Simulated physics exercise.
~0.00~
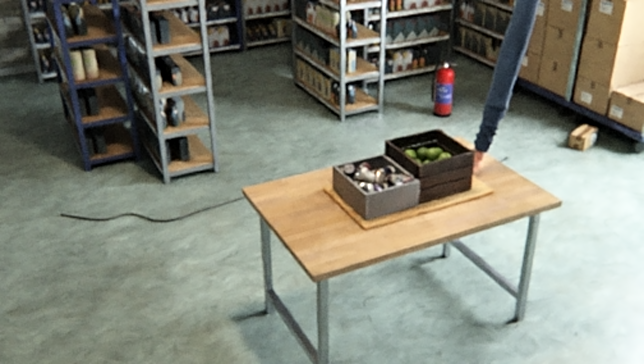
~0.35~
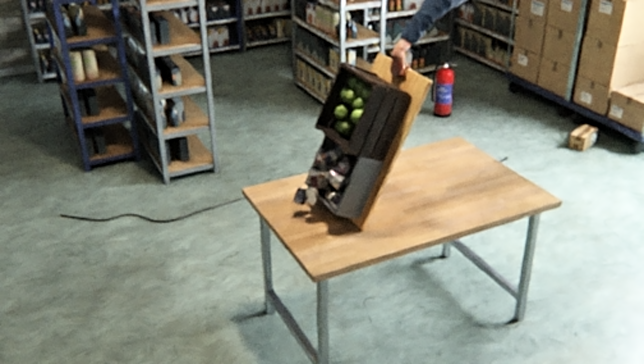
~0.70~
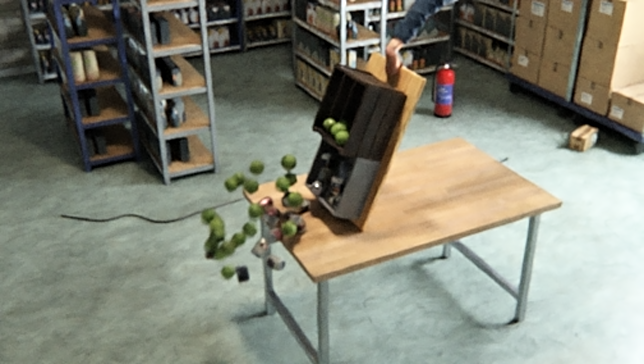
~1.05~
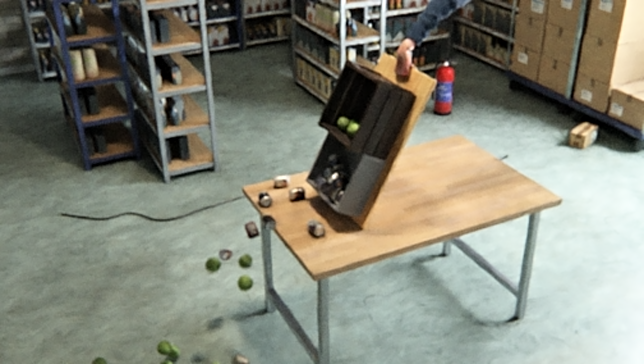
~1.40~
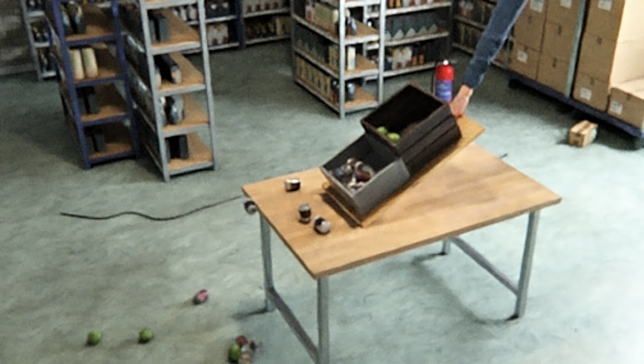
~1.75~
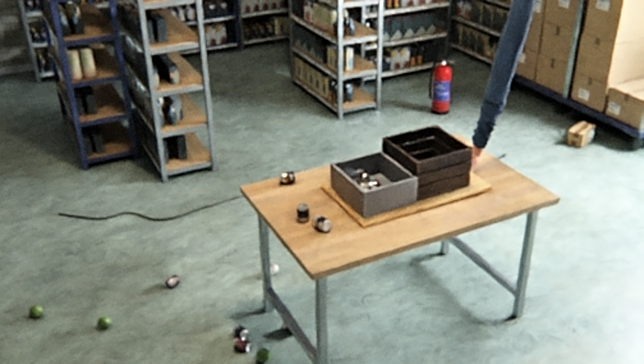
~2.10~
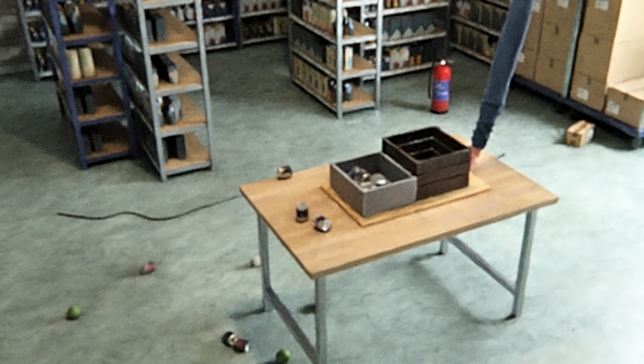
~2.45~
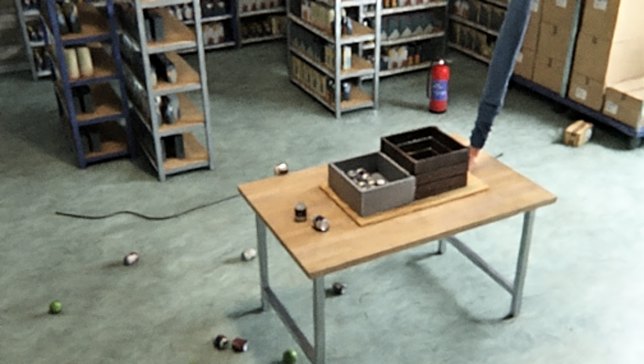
An arm lifted the right end of a board on a table, tipping the grey and dark crates until green apples and small cans tumbled off the left side, then lowered it flat, leaving cans on the tabletop and others scattered with apples across the floor.
